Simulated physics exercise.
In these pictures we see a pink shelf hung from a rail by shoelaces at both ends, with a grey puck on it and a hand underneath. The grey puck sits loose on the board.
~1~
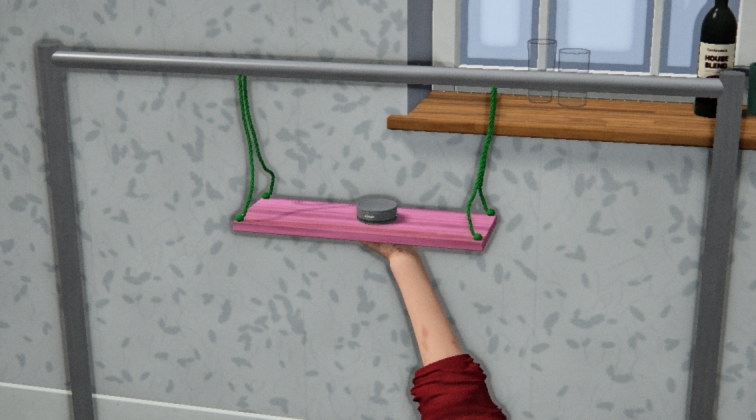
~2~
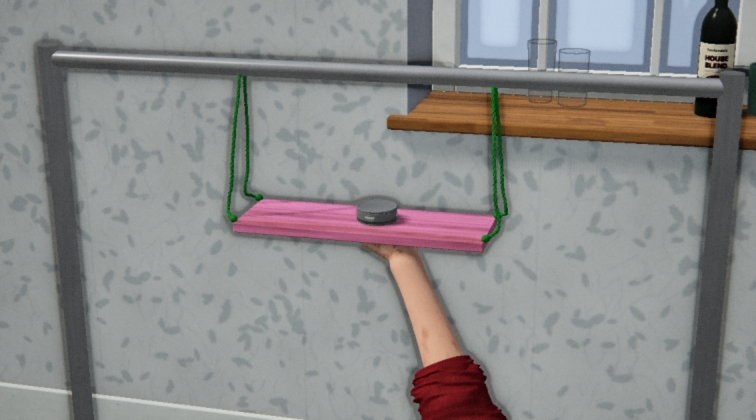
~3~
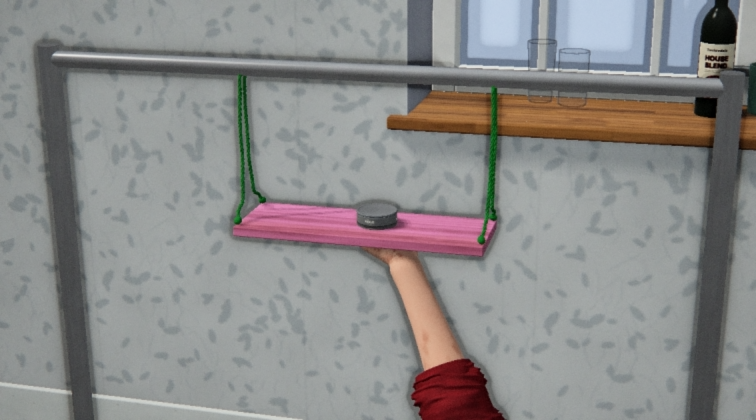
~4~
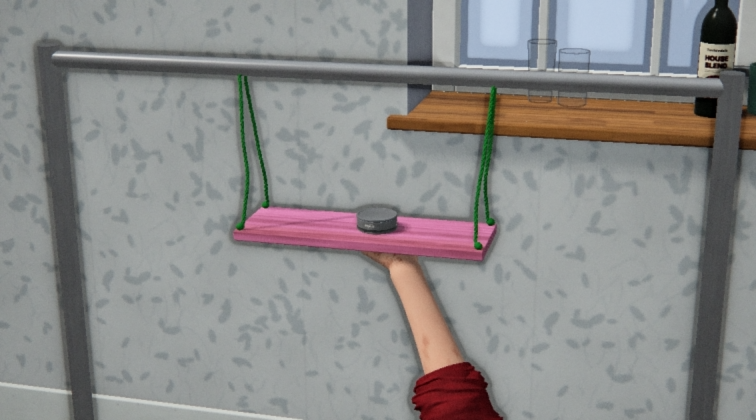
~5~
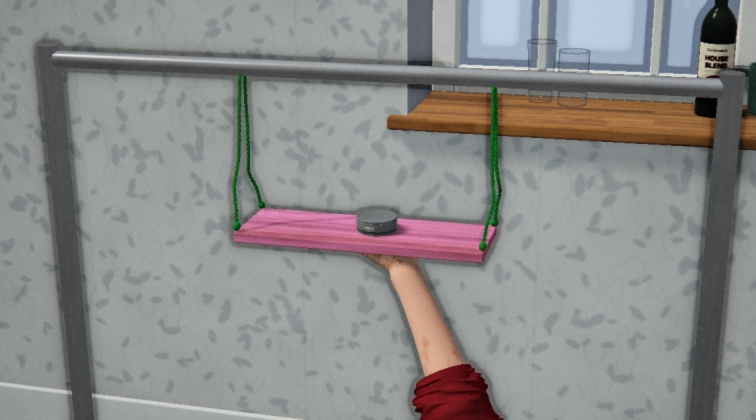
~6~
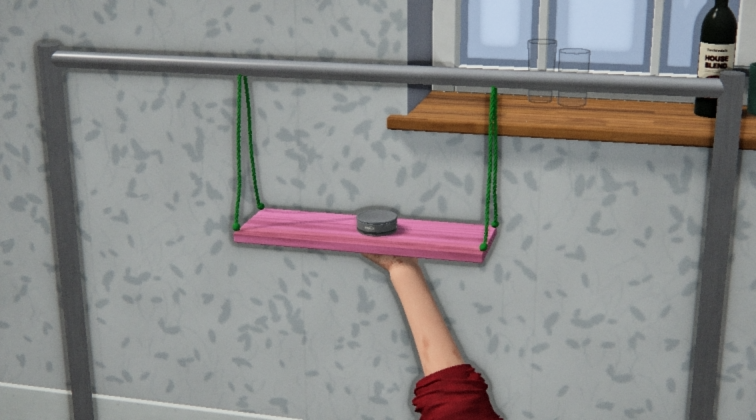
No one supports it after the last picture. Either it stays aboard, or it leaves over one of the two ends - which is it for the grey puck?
It stays up there.
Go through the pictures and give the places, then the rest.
In the first picture, grey puck (377, 212); pink shelf (354, 236).
In the second picture, grey puck (377, 213).
In the third picture, grey puck (377, 217).
In the fourth picture, grey puck (377, 221); pink shelf (355, 246).
In the fifth picture, grey puck (377, 223).
In the sixth picture, grey puck (377, 223); pink shelf (355, 248); left shoelaces almost straight; right shoelaces almost straight.
Then, 0.32 s past the final frame, board level; puck on the board near (377, 225).
When it is over, board level; puck on the board near (377, 226). The grey puck remains aboard.
